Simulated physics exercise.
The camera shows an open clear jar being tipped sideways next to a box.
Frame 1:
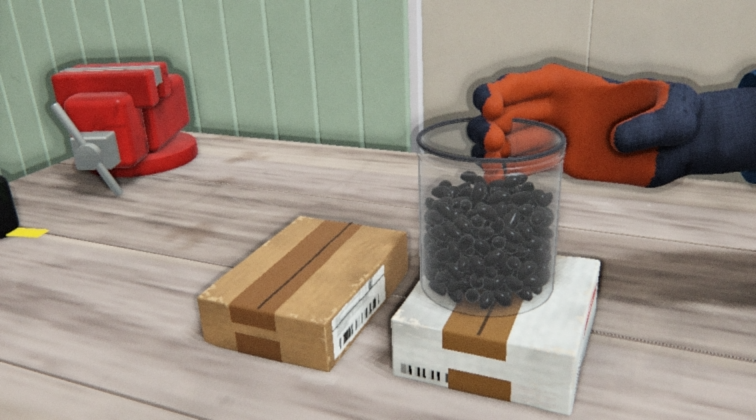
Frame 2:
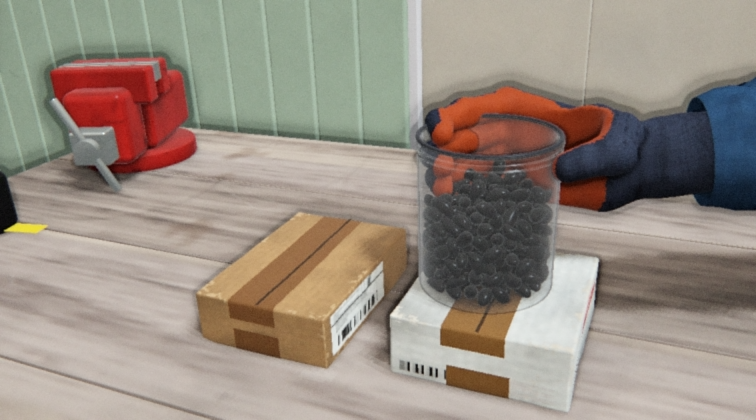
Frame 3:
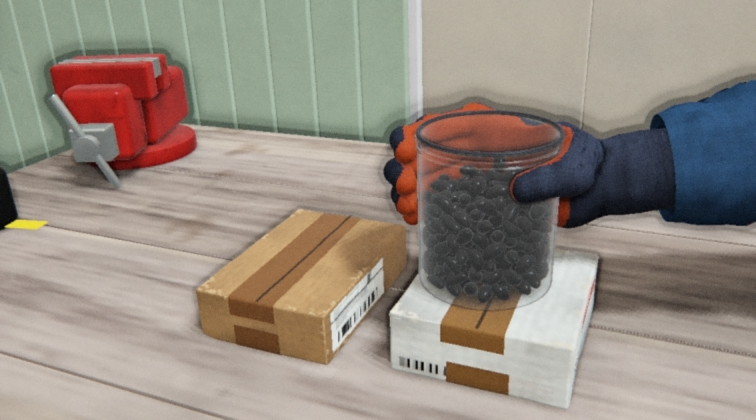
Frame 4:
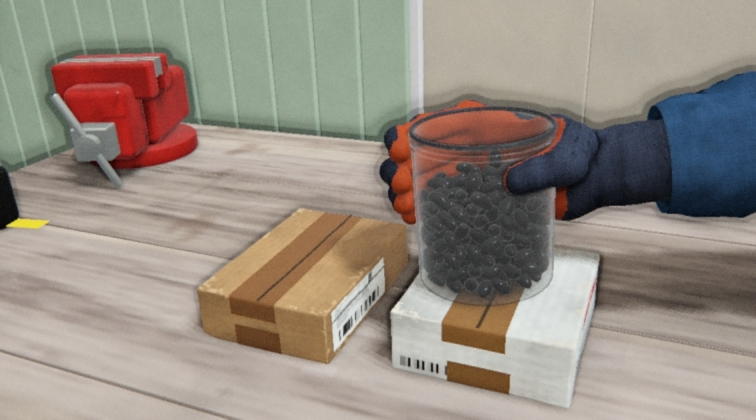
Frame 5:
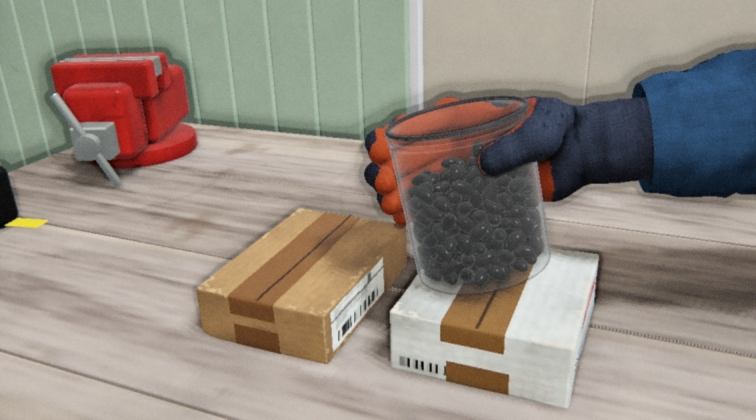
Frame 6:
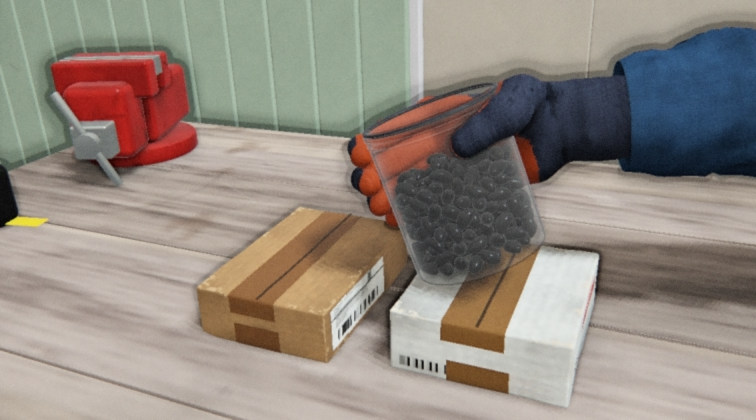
A hand in an orange and navy glove with a blue sleeve reaches in from the right, wraps around a clear jar of black beans, and tilts it to the left. The jar is over a white taped box on a pale wooden worktop, seen from slightly above by a still camera. A brown box lies beside it, with a red vise behind at left, before green and beige walls.
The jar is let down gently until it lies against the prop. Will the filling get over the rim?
Jar contents: Partly lost.
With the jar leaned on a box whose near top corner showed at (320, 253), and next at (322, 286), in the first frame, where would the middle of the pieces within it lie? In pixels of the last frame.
Try 1: Near (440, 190); try 2: Near (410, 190).
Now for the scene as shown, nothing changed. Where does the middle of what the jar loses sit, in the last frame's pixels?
The middle ends up near (268, 243) in the last picture.
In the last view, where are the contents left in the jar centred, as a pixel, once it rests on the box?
About (361, 224).
Then, 0.80 s later than the last frame, the jar leans 57°; everything is still inside.
Then, 1.50 s later than the last frame, the jar leans 89°; a stray few of the black beans out of it.
Then, 2.09 s later than the last frame, the jar rests on the box at 97°; a small part of the black beans out of it.
When it is over, the jar rests on the box at 97°; a small part of the black beans out of it.
